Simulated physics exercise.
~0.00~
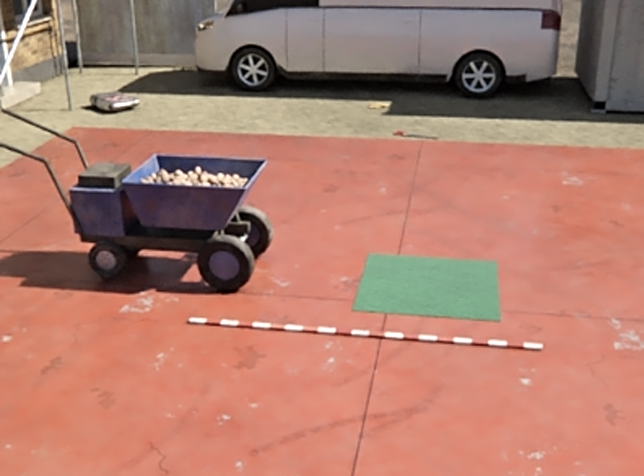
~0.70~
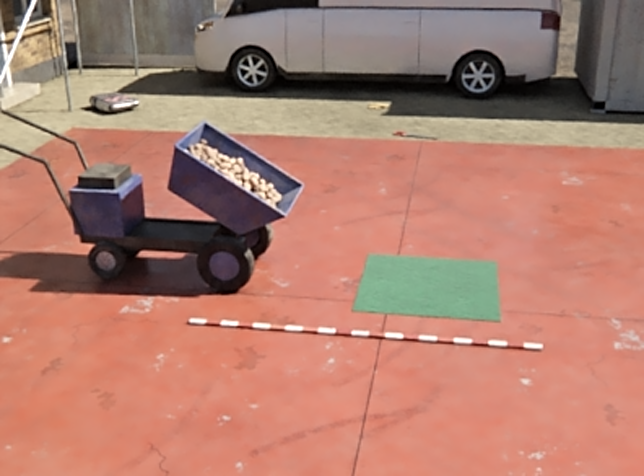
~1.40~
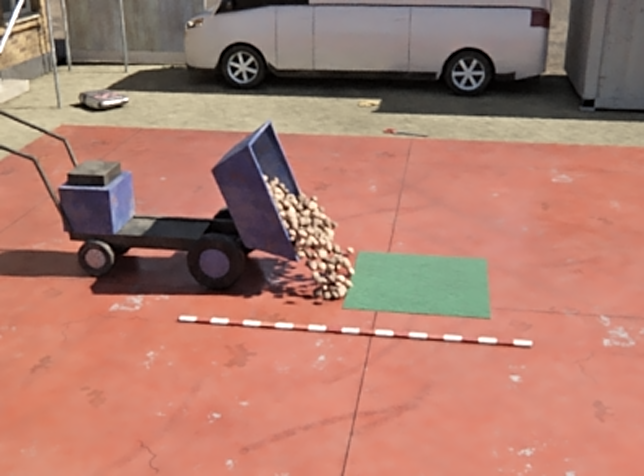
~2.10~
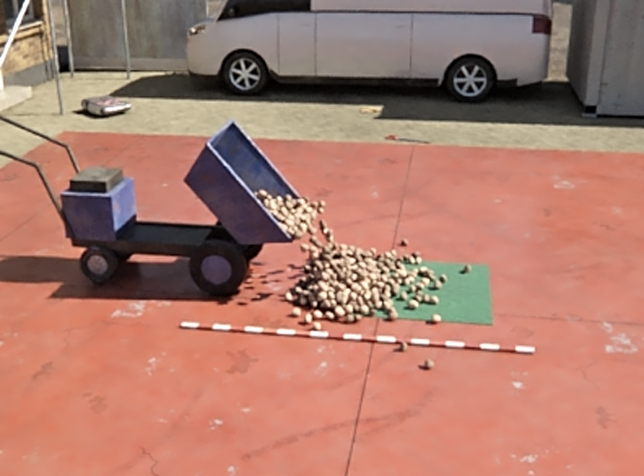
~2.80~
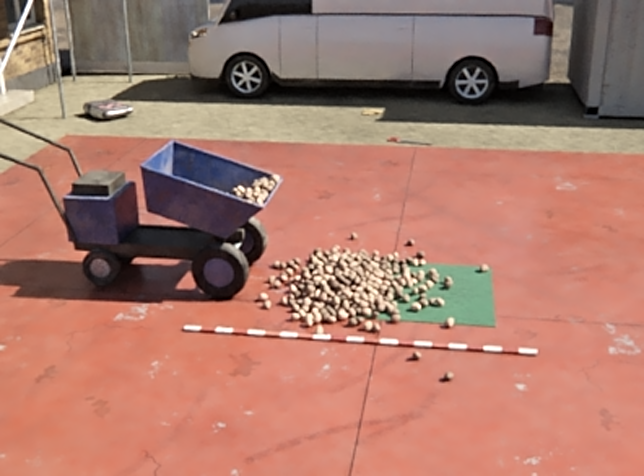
A dark purple powered barrow loaded with pale, rounded stones stands at the left of a sunlit red paved yard, seen from the side and slightly above. A green sheet lies flat to its right, with a red-and-white striped staff in front and a pale van parked behind. The skip tips forward steeply, and stones pour over its lip into a heap that spreads across the sheet's left part. The skip then lowers most of the way, still holding some stones. The heap rests partly on the sheet and partly short of it, with a few strays beyond the staff.
